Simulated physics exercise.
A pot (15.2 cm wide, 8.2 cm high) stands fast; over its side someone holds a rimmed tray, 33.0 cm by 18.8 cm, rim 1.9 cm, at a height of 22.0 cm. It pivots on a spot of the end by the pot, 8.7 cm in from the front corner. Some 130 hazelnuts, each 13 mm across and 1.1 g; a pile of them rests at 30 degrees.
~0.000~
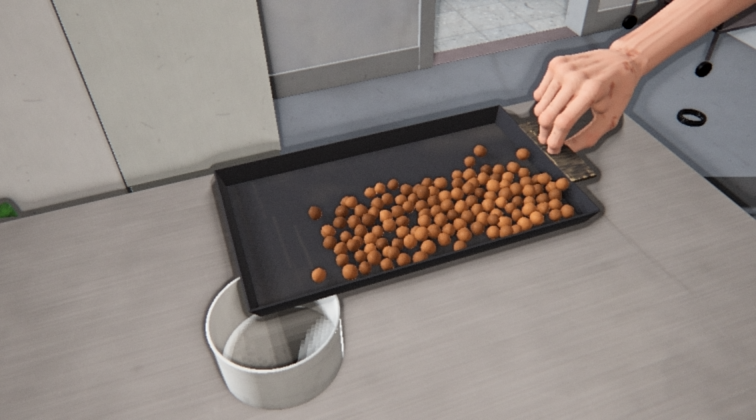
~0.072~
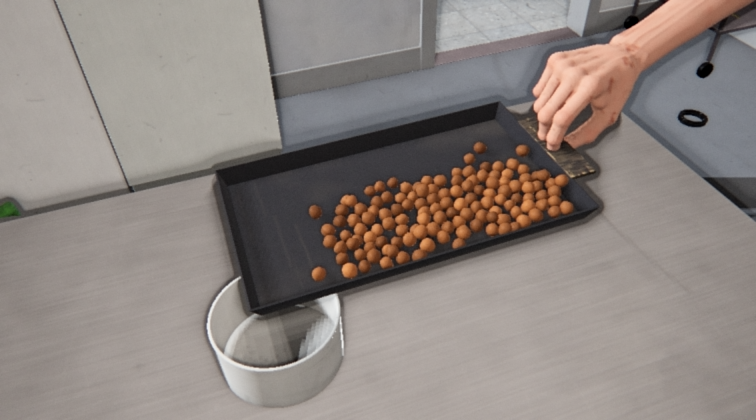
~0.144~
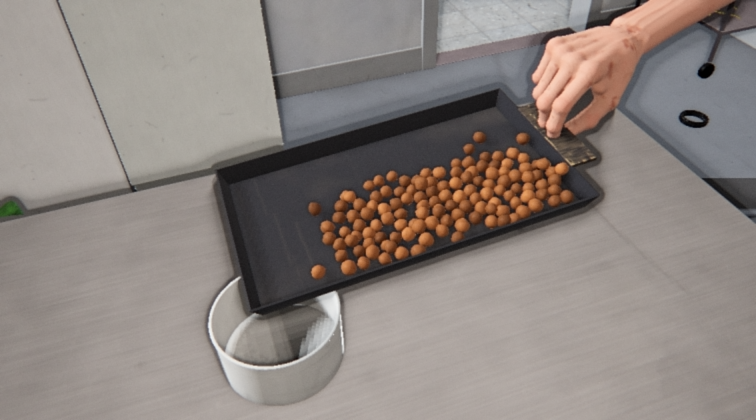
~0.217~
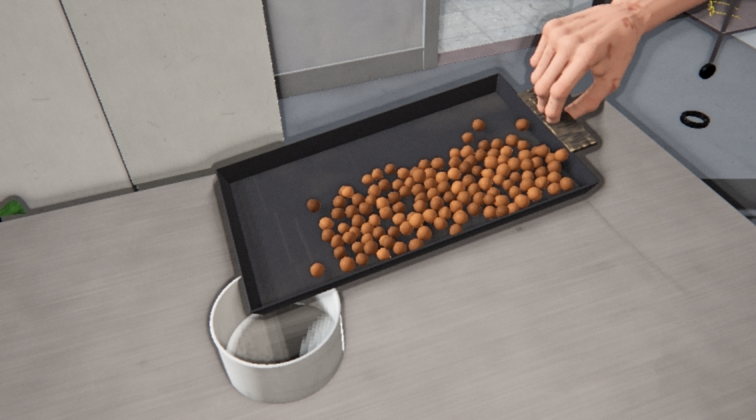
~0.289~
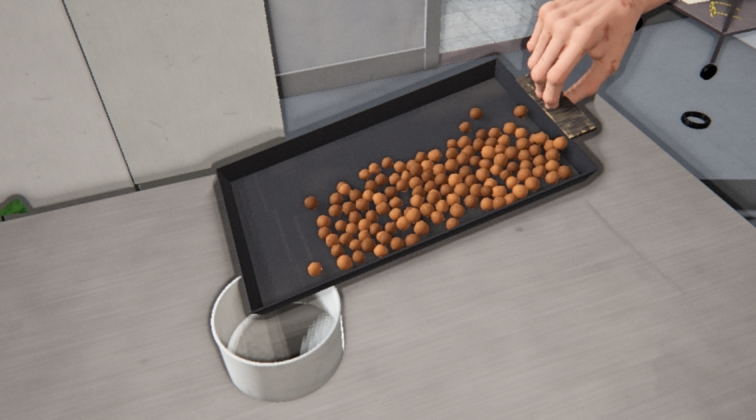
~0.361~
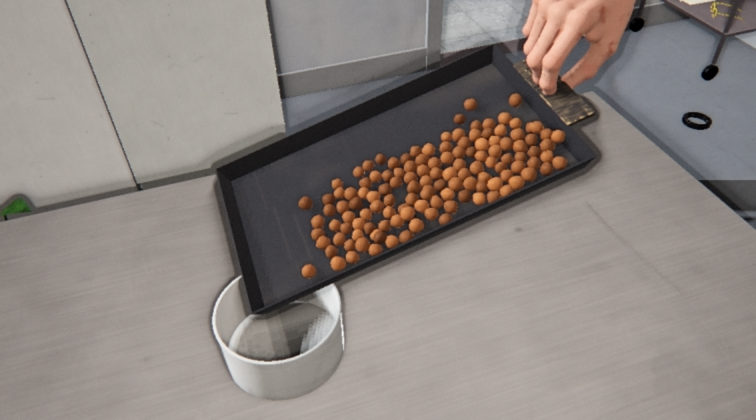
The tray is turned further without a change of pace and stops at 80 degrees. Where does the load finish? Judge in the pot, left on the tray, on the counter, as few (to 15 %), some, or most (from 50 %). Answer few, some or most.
Pot few, tray few, counter most.
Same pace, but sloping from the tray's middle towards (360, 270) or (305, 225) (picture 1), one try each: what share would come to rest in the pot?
About 0 and 20 per cent.
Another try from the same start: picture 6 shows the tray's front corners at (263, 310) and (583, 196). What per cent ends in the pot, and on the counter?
Pot 0, counter 100.
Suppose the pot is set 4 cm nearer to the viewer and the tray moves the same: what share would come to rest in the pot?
It would be near 25 per cent.
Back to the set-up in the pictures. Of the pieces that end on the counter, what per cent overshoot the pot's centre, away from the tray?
Some 90 per cent.
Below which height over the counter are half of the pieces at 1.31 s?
Roughly 22 cm.
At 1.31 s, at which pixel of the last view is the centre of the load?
Around (248, 299).
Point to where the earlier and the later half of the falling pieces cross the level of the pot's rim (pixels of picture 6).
At about (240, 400), then at (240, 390).
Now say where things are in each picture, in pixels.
Tray tilt 0 degrees, front corners at (257, 302) and (588, 207); middle of the pieces at (447, 206); pot at (274, 314), in the first frame.
Tray tilt 1 degrees, front corners at (257, 301) and (587, 203); middle of the pieces at (447, 204), in the second frame.
Tray tilt 4 degrees, front corners at (257, 301) and (588, 192), lowest corner left front; middle of the pieces at (446, 196), in the third frame.
Tray tilt 8 degrees, front corners at (257, 302) and (587, 179), lowest corner left front; middle of the pieces at (444, 188), in the fourth frame.
Tray tilt 12 degrees, front corners at (257, 303) and (586, 166), lowest corner left front; middle of the pieces at (431, 187), in the fifth frame.
Tray tilt 16 degrees, front corners at (258, 303) and (583, 154), lowest corner left front; middle of the pieces at (426, 182); pot at (277, 309). The tray's pace is about 55 degrees a second, in the sixth frame.
After 0.93 s, tilt 46 degrees; the tray holds 90 %, the pot 0 %.
After 1.31 s, tilt 66 degrees; the tray holds 60 %, the pot 0 %.
After 1.78 s, tilt 80 degrees; the tray holds 0 %, the pot 5 %.
At rest (3.0 s), pot 5 %, tray 0 %, counter 95 %.
